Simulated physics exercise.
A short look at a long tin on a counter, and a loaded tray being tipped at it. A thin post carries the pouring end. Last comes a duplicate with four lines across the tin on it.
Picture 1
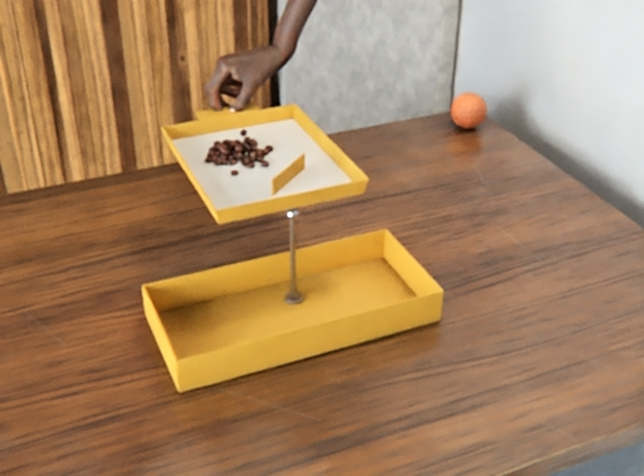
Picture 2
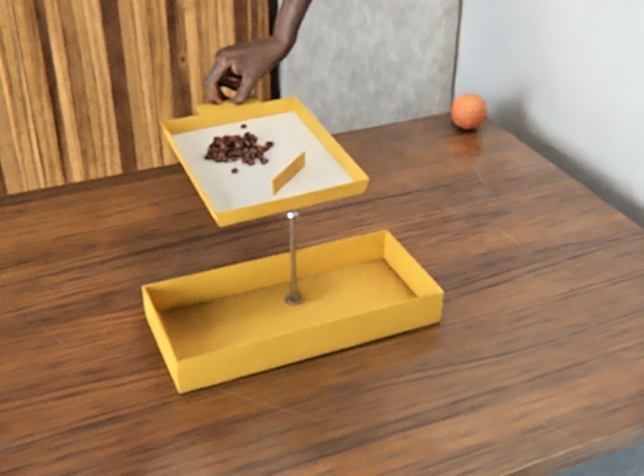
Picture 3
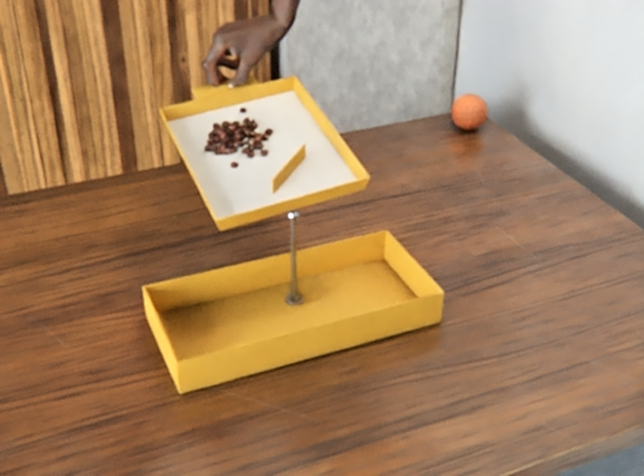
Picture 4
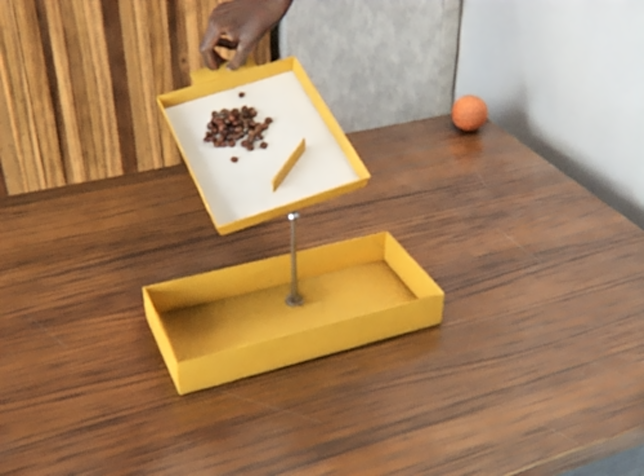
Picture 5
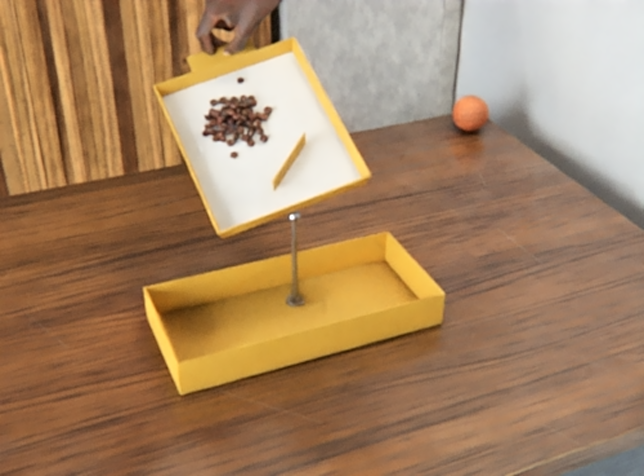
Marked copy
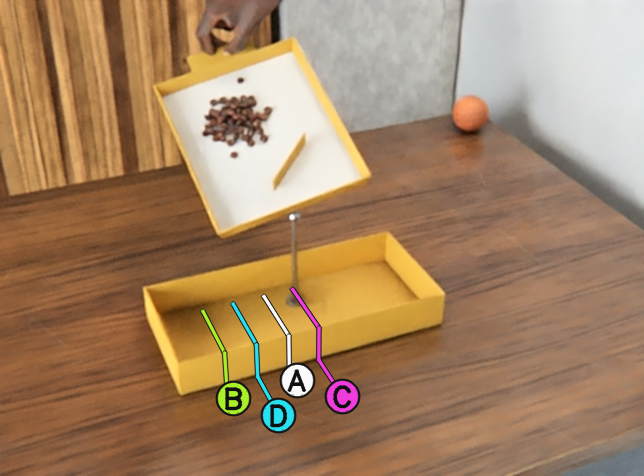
On a wooden table, a hand gripped the back of a yellow tray holding small brown pieces and steadily raised that side, tilting the tray toward the viewer above a long yellow tin.
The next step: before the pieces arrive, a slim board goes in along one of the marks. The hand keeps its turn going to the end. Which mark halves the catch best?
It is D.
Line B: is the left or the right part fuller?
The right side.
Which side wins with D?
More lands on the right.
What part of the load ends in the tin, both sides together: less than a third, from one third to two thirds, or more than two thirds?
It is more than two thirds.
On the marked copy, line A crosses the front rim at (288, 334); line B crosses the front rim at (224, 351); line C crosses the front rim at (318, 327); line D crosses the front rim at (255, 343).
If A is chosen, of what is caught, every piece on the left of the divider, not one piece on the right.
If B is chosen, of what is caught, not one piece on the left of the divider, every piece on the right.
If C is chosen, of what is caught, every piece on the left of the divider, not one piece on the right.
If D is chosen, of what is caught, roughly a third on the left of the divider, roughly two thirds on the right.
